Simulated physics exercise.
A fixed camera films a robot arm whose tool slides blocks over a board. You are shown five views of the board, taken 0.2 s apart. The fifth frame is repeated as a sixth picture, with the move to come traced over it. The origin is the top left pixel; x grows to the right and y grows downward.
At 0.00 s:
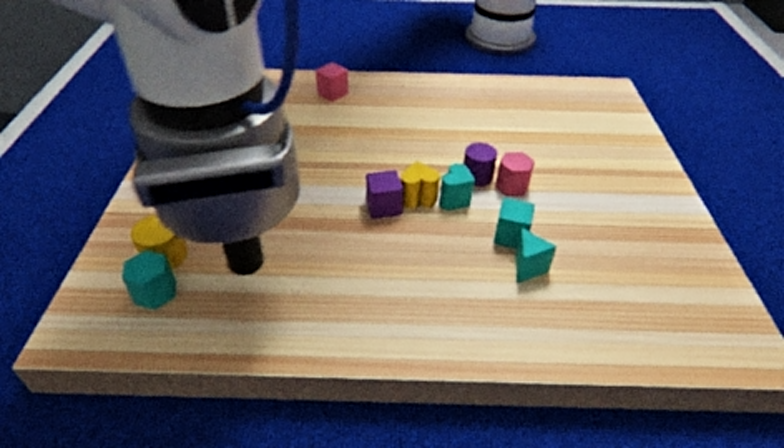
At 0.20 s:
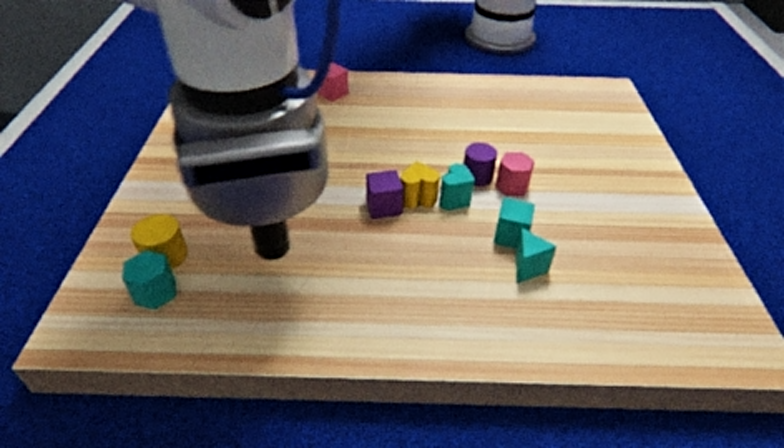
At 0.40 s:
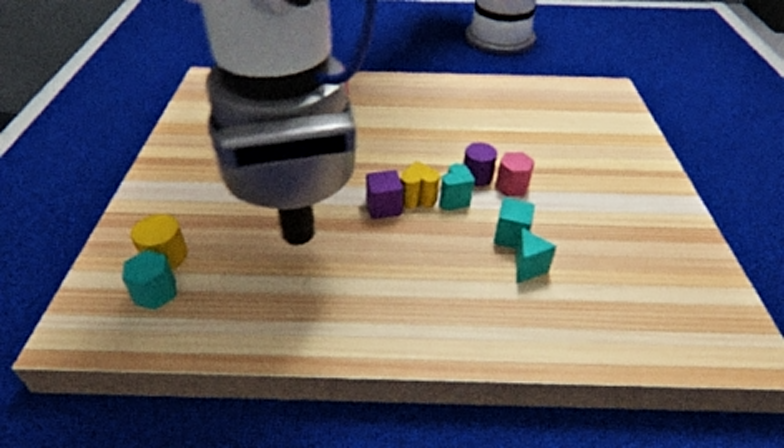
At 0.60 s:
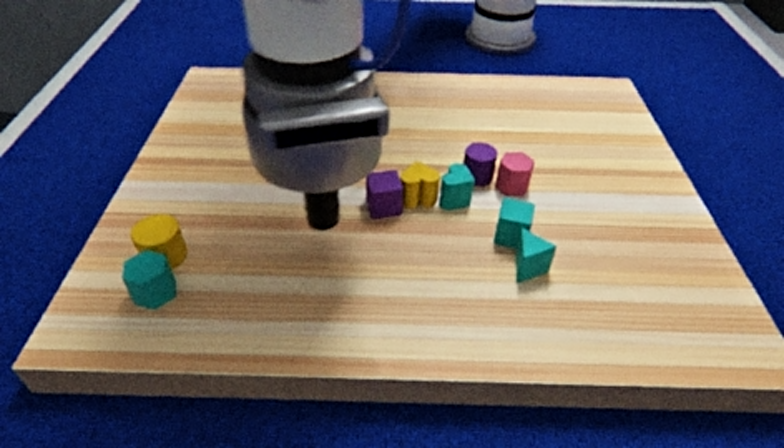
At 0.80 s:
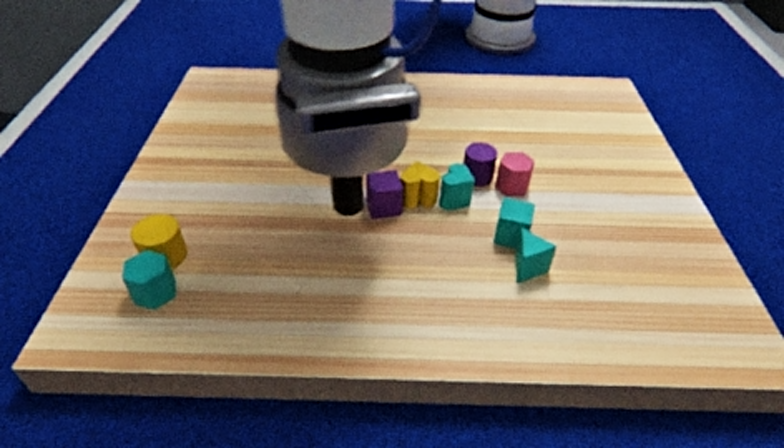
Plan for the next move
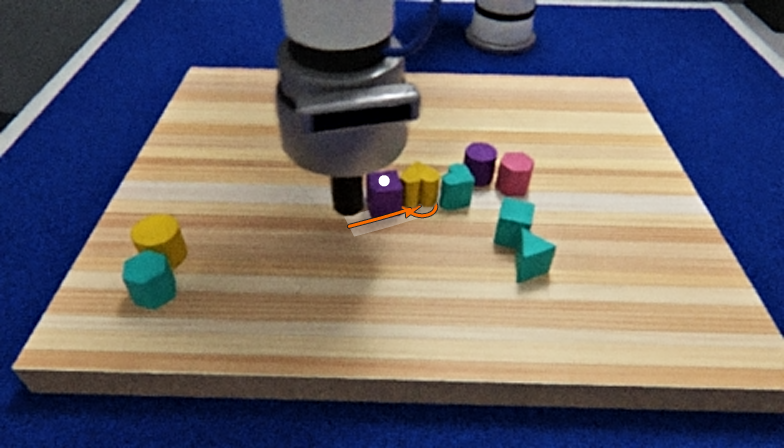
We see colored blocks scattered on a striped wooden board as a robotic arm with a dark tip glides from the left toward the purple cube, rising slightly in view, while the blocks stay still.
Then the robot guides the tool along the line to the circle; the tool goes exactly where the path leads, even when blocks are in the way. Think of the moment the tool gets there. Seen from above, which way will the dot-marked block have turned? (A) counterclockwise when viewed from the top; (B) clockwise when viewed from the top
That would be A.
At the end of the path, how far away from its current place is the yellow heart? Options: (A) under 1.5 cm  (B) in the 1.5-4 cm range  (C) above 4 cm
The one that fits is B, in the 1.5-4 cm range.
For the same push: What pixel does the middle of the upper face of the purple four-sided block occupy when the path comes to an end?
My estimate: (404, 163).
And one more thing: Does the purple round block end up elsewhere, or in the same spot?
Left in place.
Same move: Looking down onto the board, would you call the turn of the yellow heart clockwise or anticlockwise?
From above, it turns clockwise.
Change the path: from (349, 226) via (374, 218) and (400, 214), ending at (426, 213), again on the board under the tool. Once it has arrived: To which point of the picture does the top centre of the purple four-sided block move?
Roughly at (408, 167).
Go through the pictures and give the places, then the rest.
In the first frame, tool's lower end at (246, 264); purple four-sided block at (384, 181); yellow heart at (420, 173); turquoise heart at (458, 174); purple round block at (481, 151).
In the second frame, tool at (273, 249); blocks still.
In the third frame, tool at (299, 235); blocks still.
In the fourth frame, tool at (324, 221); blocks still.
In the fifth frame, tool at (348, 207); purple four-sided block at (384, 181); yellow heart at (420, 173); turquoise heart at (458, 174); purple round block at (481, 151).
Drawn move, in a line from (349, 226) to (421, 206); the dot is on the purple four-sided block.
The first path, step by step. Halfway along, tool at (387, 197); purple four-sided block at (396, 171), turned 50° anticlockwise; yellow heart at (431, 163), turned 45° clockwise.
At the end, tool at (423, 187); purple four-sided block at (404, 163), turned 95° anticlockwise; yellow heart at (432, 158), turned 80° clockwise; turquoise heart still; purple round block still.
